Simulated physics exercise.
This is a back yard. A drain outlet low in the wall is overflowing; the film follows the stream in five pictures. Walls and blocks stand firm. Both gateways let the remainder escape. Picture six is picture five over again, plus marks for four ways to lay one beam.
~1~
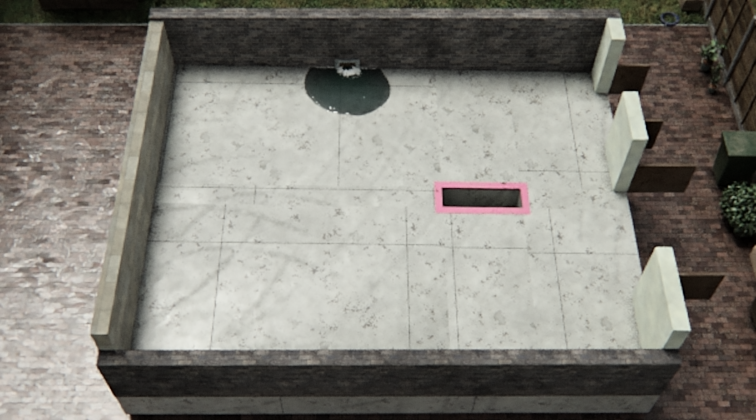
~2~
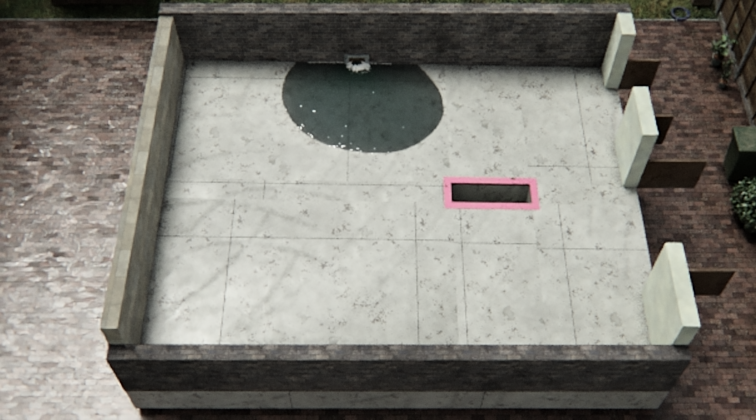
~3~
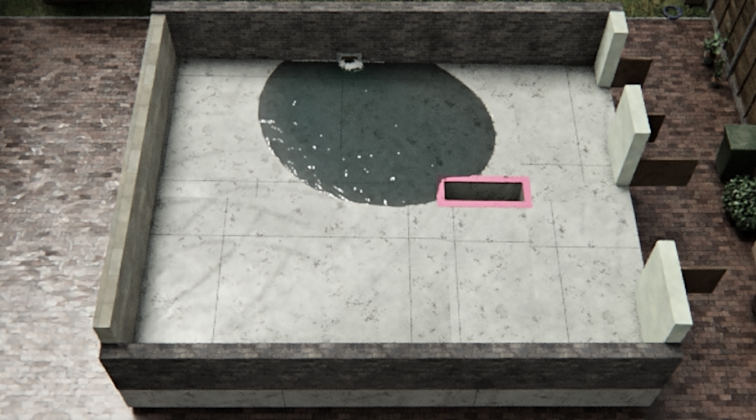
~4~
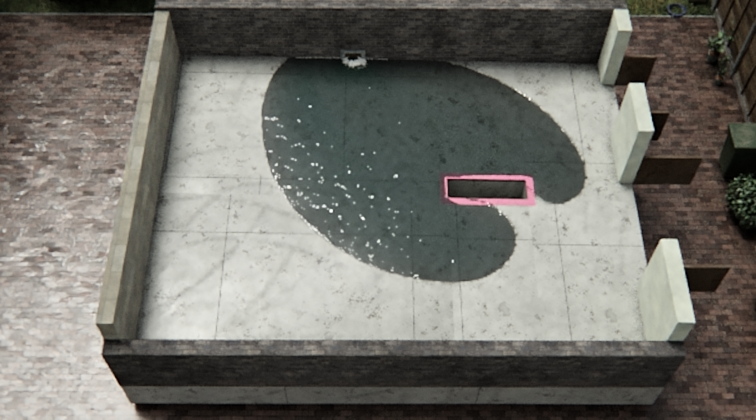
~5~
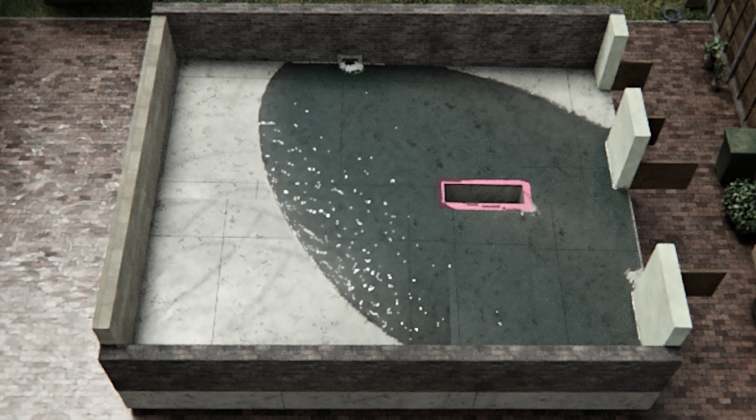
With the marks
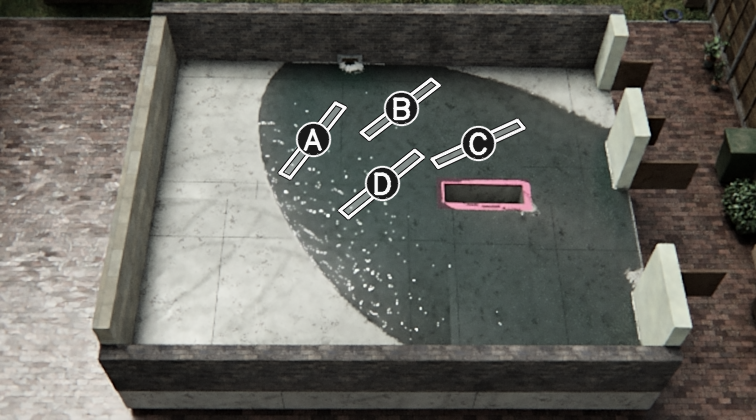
Dark water spreads over the pale paved floor of a walled back yard, seen from high above, with brick paving on either side. A small outlet sits at the back wall, a pink-rimmed rectangular gully lies right of centre, and three pale gates stand open along the right side. The pool widens from the outlet, wraps around the gully, which takes in water, and reaches the right-hand gates and front wall, while the view shifts slightly.
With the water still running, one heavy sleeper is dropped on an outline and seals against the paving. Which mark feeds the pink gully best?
Best: A.
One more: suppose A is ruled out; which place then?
The answer is C.
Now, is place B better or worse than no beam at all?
It is worse.
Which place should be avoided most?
B it is.
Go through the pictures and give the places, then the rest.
Outfall at (347, 64); pink gully at (482, 198); open gate at (622, 242); open gate at (600, 119); water covers 3 % of the ground and shows as far out as (337, 109); pink gully still dry.
Water covers 10 % of the ground and shows as far out as (428, 132); pink gully still dry.
Water covers 22 % of the ground and shows as far out as (420, 198); pink gully still dry.
Water covers 37 % of the ground and shows as far out as (456, 278); pink gully taking water.
Water covers 58 % of the ground and shows as far out as (632, 323); pink gully taking water.
On the marked copy, A from (285, 175) to (340, 105); B from (365, 135) to (435, 82); C from (435, 163) to (520, 124); D from (344, 214) to (418, 153).
Choosing A, about 30 % of the stream runs into the pink gully, about 69 % out by the gates.
Choosing B, about 7 % of the stream runs into the pink gully, about 93 % out by the gates.
Choosing C, about 21 % of the stream runs into the pink gully, about 79 % out by the gates.
Choosing D, about 13 % of the stream runs into the pink gully, about 87 % out by the gates.
